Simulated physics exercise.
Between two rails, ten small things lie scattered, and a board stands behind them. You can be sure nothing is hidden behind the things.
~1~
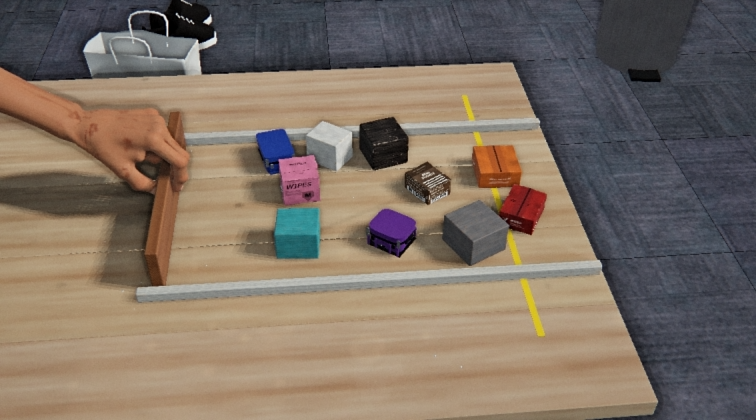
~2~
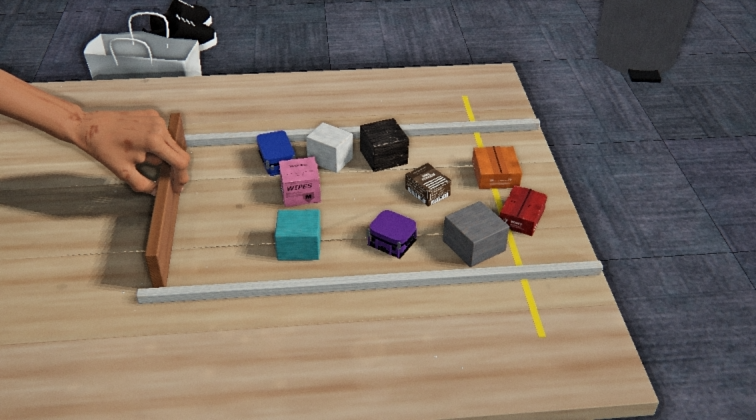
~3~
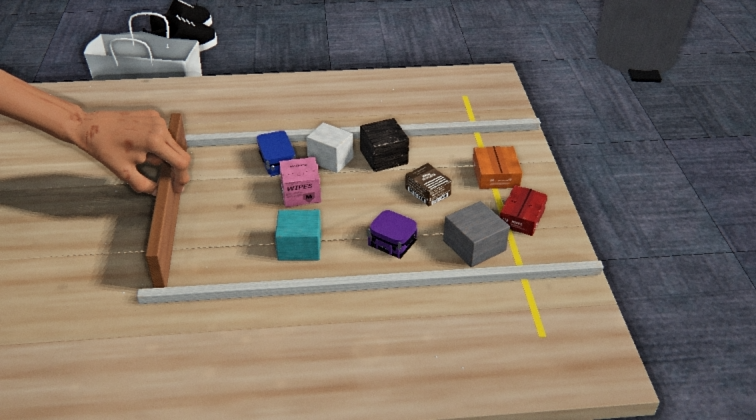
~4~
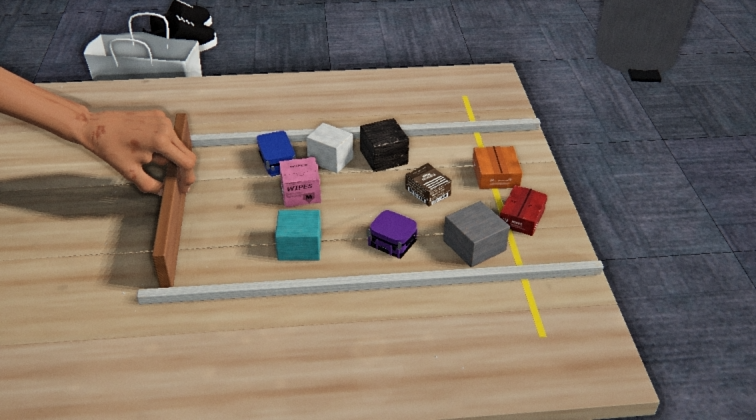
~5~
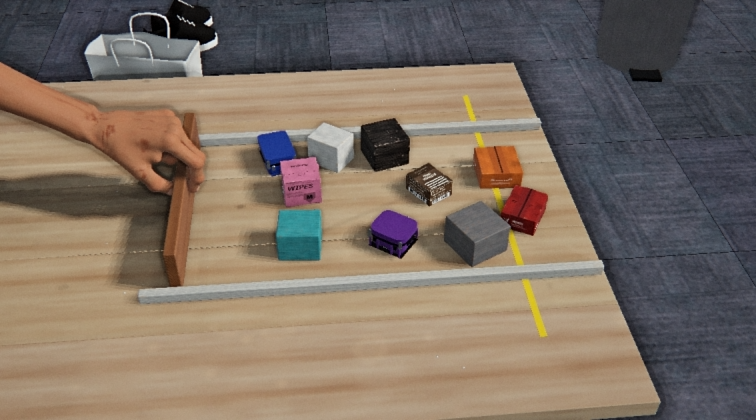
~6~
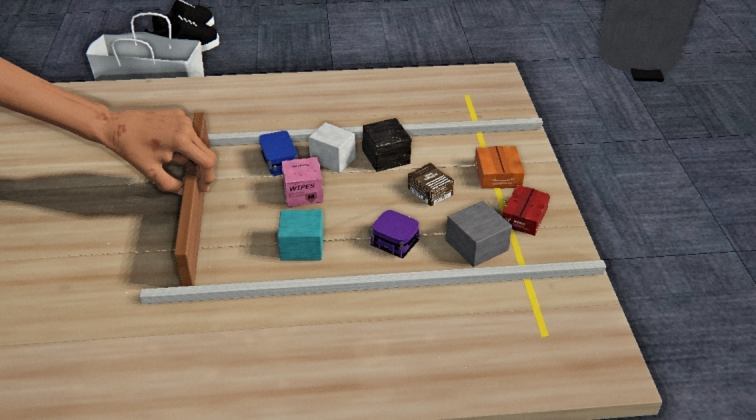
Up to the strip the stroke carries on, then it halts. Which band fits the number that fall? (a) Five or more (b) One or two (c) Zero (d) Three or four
Answer: D.
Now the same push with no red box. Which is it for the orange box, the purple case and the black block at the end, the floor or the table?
Orange box: Over the edge; purple case: Still there; black block: Over the edge.
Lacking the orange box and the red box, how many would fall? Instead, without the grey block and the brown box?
You'd get 1 in the first case and 2 in the second one.
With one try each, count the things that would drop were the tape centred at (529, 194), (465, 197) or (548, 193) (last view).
Try by try, 7, 0 and 7.
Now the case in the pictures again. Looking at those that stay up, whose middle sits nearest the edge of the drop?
Answer: The grey block.
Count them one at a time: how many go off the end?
Count: 3.
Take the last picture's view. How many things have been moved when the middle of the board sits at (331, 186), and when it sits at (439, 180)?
By then 6, and later 10.
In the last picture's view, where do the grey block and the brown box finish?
The grey block stops around (590, 235); the brown box around (551, 184).
A little later, none off yet; red box at rest near (526, 210); orange box at rest near (499, 167); grey block at rest near (478, 233).
Next, none off yet; red box at rest near (526, 209); orange box at rest near (499, 167); grey block shifted a little near (493, 233).
Later still, none off yet; red box shifted about its own width near (555, 200); orange box shifted about its own width near (532, 165); grey block shifted about its own width near (552, 235).
When it is over, the number that fall off is three or four; down, black block, orange box and red box.
